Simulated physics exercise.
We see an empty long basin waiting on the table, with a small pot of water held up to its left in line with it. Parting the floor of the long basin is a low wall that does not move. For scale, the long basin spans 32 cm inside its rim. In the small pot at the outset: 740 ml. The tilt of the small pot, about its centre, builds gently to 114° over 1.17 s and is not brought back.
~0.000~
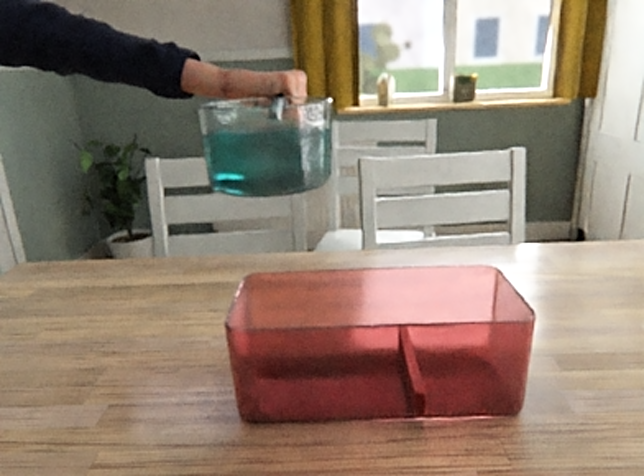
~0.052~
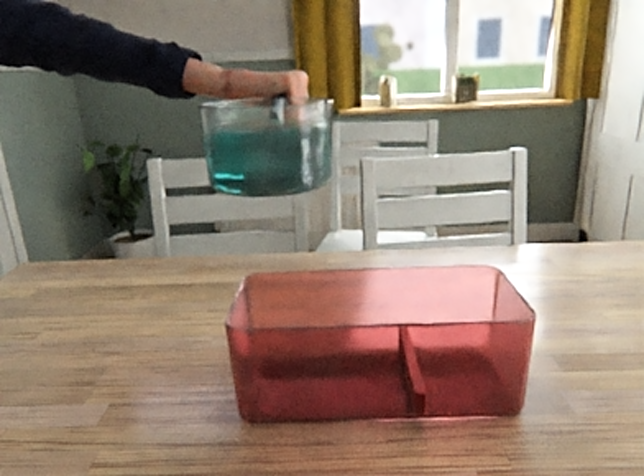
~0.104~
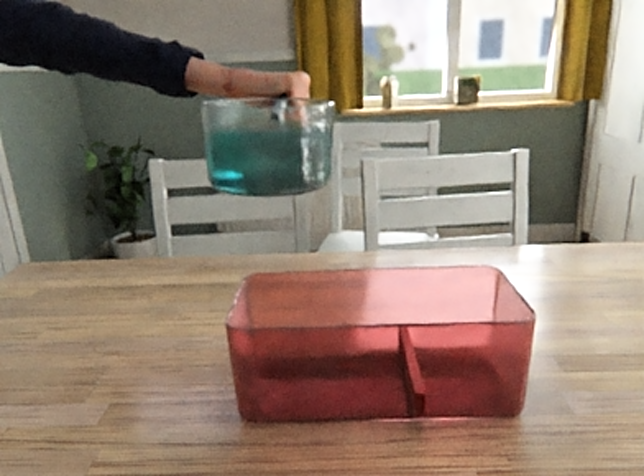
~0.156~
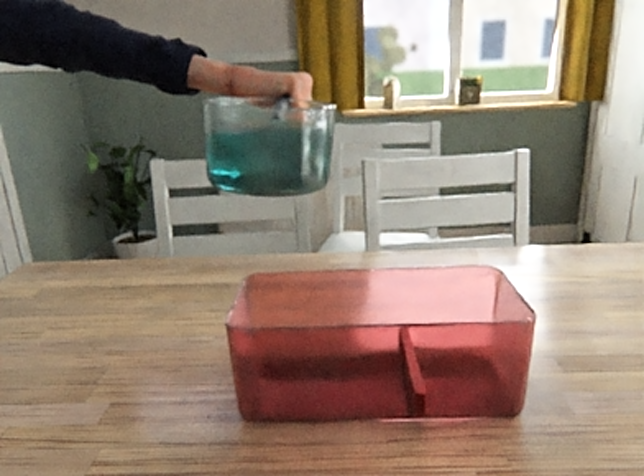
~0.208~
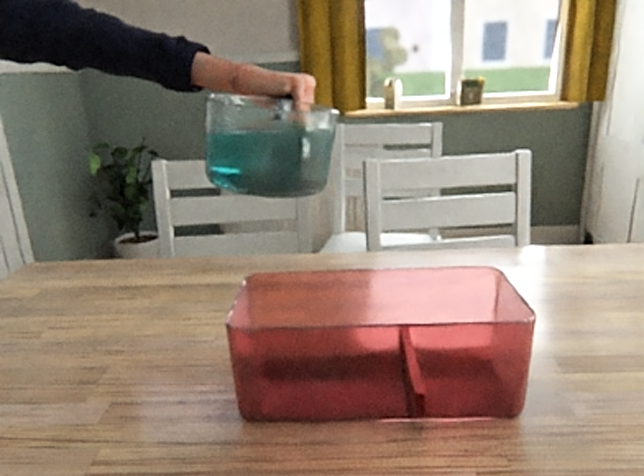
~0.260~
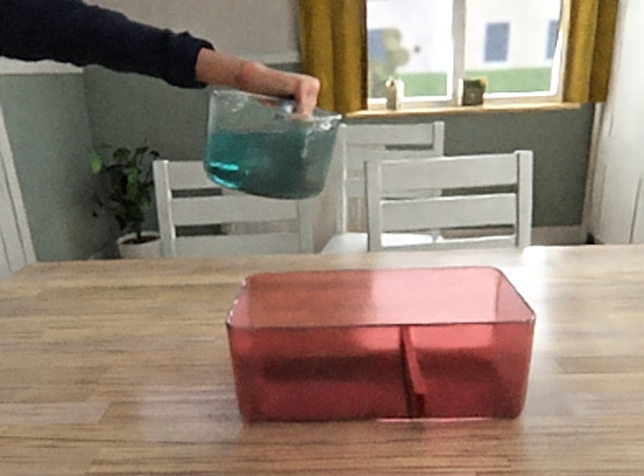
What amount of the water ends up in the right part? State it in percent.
43 %.
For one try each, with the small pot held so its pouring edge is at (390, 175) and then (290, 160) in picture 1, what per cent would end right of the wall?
The first try gives around 60 percent, the second around 15 percent.
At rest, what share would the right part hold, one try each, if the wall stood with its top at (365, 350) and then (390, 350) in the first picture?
I'd say 85 percent on the first go, 65 percent on the next.
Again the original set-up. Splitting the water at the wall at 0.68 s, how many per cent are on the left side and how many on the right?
Some 5 per cent left and 1 right.
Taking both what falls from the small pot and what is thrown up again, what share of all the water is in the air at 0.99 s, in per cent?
Near 14 per cent, I'd say.
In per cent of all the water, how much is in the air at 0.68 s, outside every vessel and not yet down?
It comes to about 32 percent.
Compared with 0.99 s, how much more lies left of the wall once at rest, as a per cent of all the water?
That works out to roughly 24 per cent of the whole.
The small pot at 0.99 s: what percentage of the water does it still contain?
Share remaining: Approx. 10 %.
By 0.68 s the tilt is 72° and 63 per cent is still to pour, 5 is left of the wall and 1 right of it.
By 0.99 s the tilt is 108° and 10 per cent is still to pour, 32 is left of the wall and 44 right of it.
By 1.32 s the tilt is 114° and 0 per cent is still to pour, 55 is left of the wall and 43 right of it.
By 1.67 s the tilt is 114° and 0 per cent is still to pour, 56 is left of the wall and 43 right of it.
At rest 56 per cent lies left of the wall, 43 right of it and 1 outside.
